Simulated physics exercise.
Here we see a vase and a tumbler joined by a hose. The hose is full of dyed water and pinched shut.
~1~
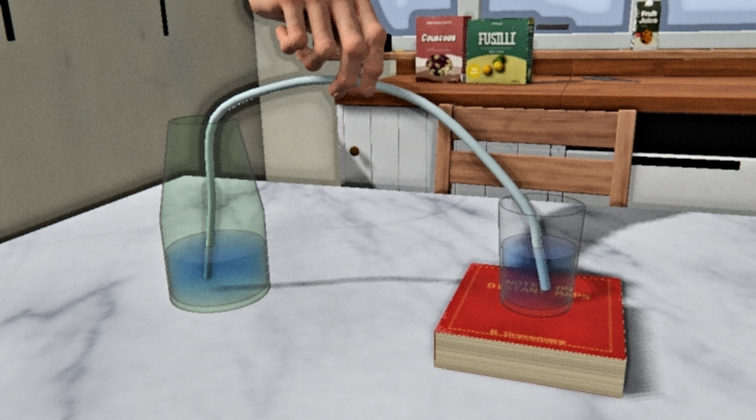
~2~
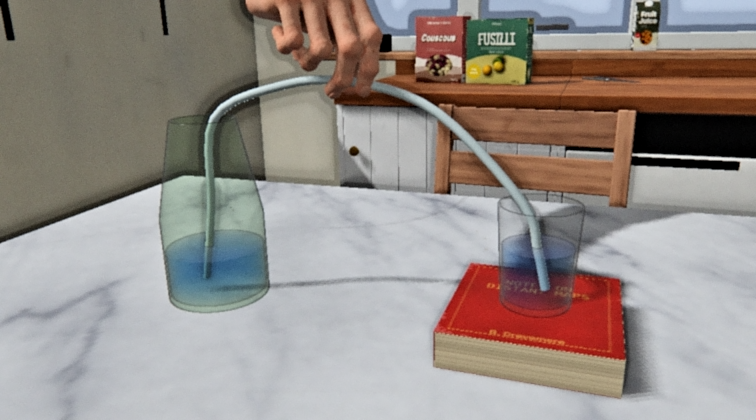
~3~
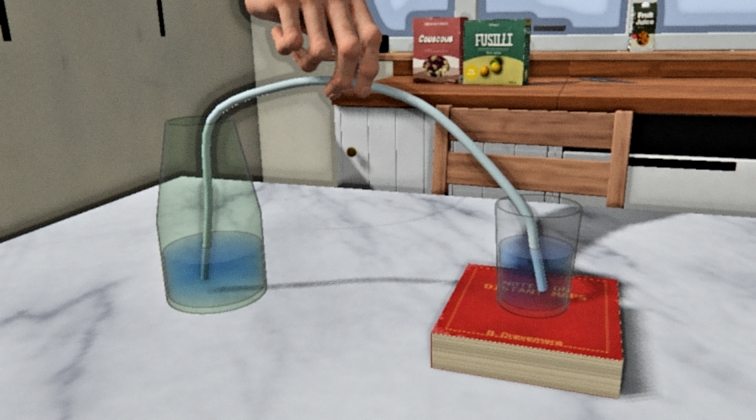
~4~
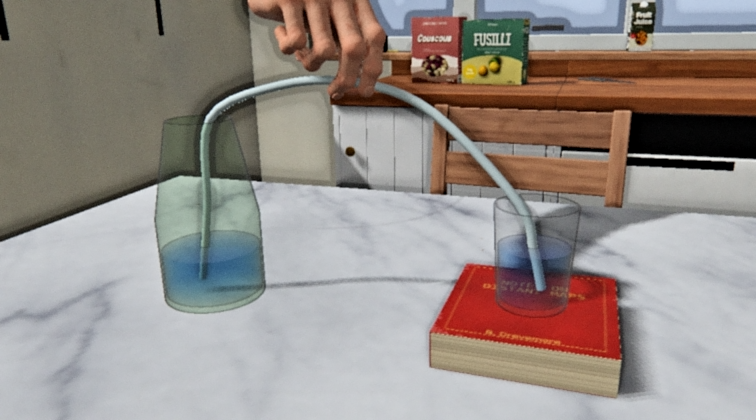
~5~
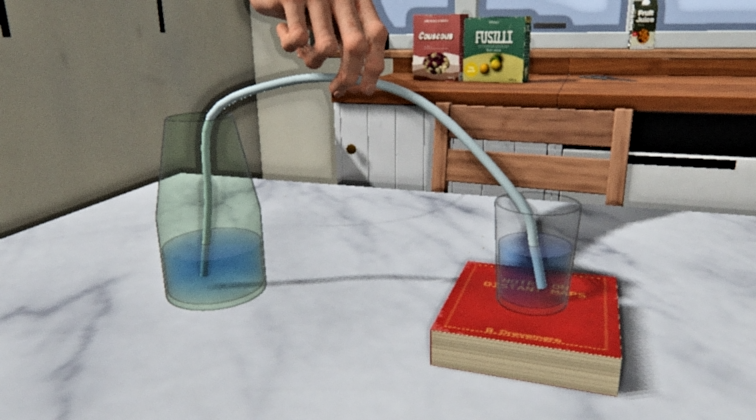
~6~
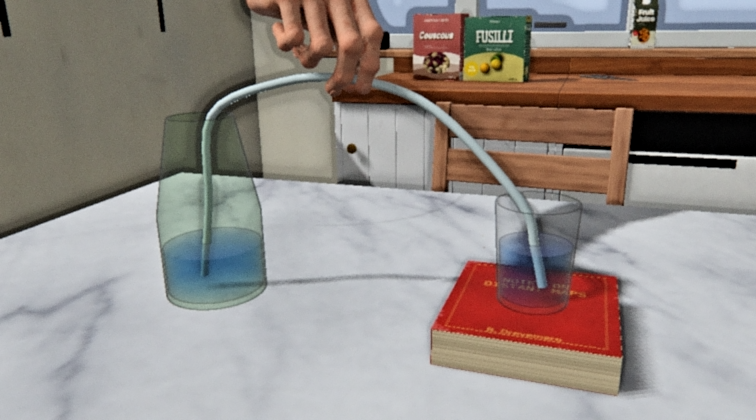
On a marble kitchen table, a hand pinching a hose linking a vase and a tumbler of blue liquid, almost nothing moving.
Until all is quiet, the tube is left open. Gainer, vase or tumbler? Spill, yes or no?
Dyed water goes - the left one, receiving - no.
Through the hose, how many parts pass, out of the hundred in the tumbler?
About 55 per cent.
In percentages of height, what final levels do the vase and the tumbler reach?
It works out to around 30 per cent and then around 25 per cent.
Next, the vase is about a quarter full; the tumbler is about half full.
After that, the vase is about a third full; the tumbler is about a third full.
Finally, the vase is about a third full; the tumbler is about a quarter full; the two surfaces are level.
